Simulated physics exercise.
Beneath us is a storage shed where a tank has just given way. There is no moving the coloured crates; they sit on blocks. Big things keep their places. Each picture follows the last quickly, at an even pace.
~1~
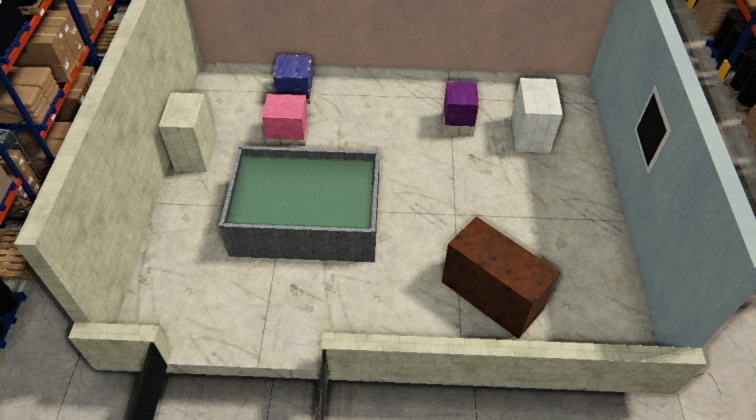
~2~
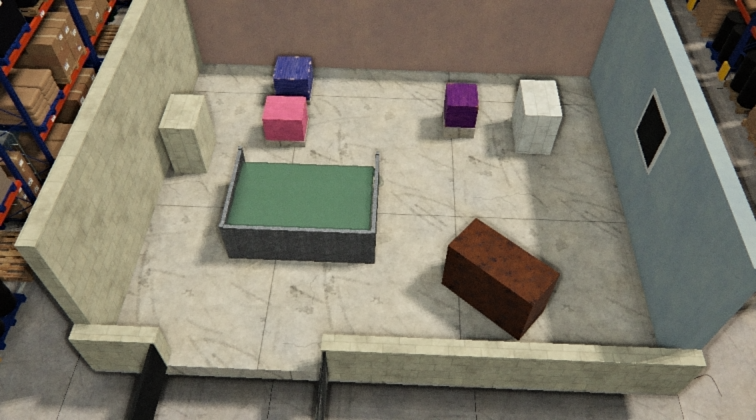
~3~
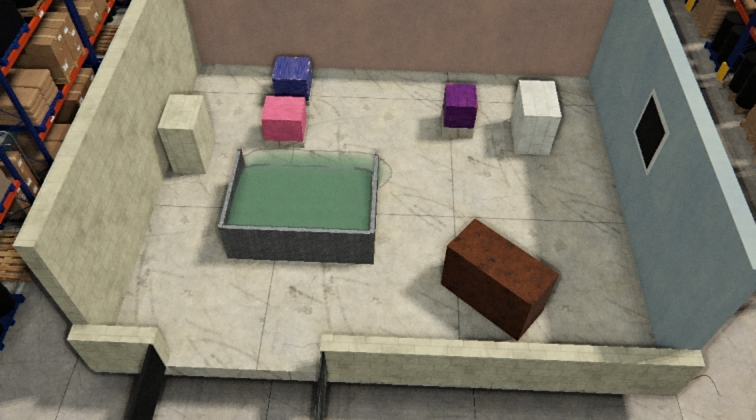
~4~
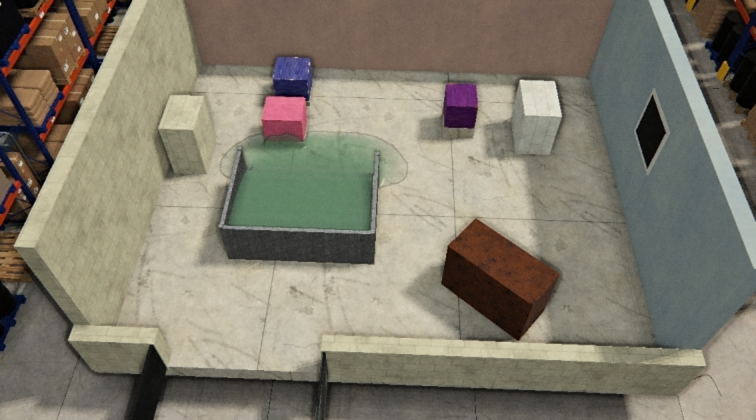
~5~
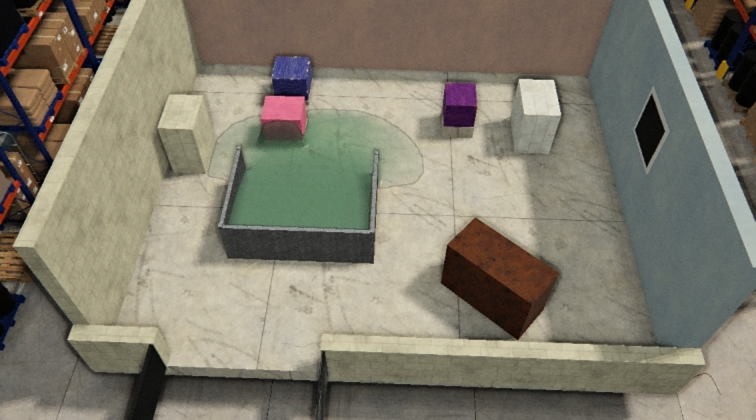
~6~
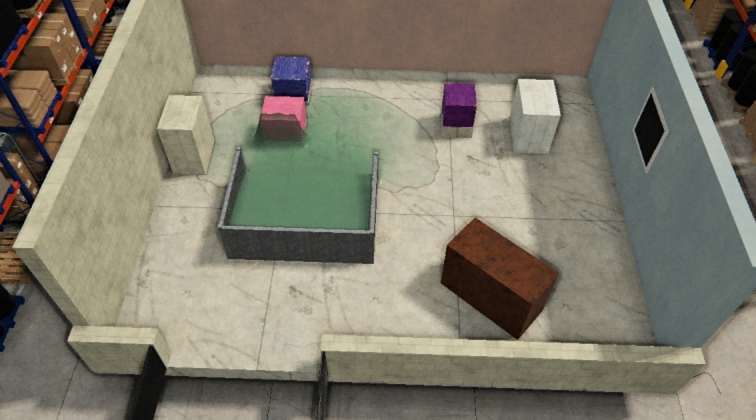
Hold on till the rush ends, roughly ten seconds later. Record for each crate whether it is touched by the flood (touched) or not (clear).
The purple crate will be missed by the water; the blue crate will be caught by the water; the pink crate will be caught by the water.
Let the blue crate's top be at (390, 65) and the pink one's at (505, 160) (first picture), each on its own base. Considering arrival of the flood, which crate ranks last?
My pick is the pink-painted one.
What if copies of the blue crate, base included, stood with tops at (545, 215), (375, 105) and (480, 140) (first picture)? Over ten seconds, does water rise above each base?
So, in the order given: Untouched, flooded, flooded.
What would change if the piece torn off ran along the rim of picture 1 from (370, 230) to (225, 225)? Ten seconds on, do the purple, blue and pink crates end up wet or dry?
Result - purple one is missed; blue one is missed; pink one is missed.
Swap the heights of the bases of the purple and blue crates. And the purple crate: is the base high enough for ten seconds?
As for the purple crate crate, it is drenched.
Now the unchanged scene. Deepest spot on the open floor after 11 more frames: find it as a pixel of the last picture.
Point to roughly (207, 75).
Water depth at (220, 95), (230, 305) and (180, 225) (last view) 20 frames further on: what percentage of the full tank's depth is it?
I'd say close to 20, 2 and 2 percent.
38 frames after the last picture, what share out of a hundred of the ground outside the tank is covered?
75 %.
A moment on, water covers 30 % of the floor; the purple crate water round its plinth, the blue crate water round its plinth, the pink crate water round its plinth.
Next, water covers 35 % of the floor; the purple crate water round its plinth, the blue crate water round its plinth, the pink crate water round its plinth.
Then, water covers 55 % of the floor; the purple crate water round its plinth, the blue crate water round its plinth, the pink crate water round its plinth.
Later, water covers 75 % of the floor; the purple crate water round its plinth, the blue crate water round its plinth, the pink crate water round its plinth.
In the end, water covers 95 % of the floor; the purple crate stayed above the water, the blue crate was topped, the pink crate was topped.
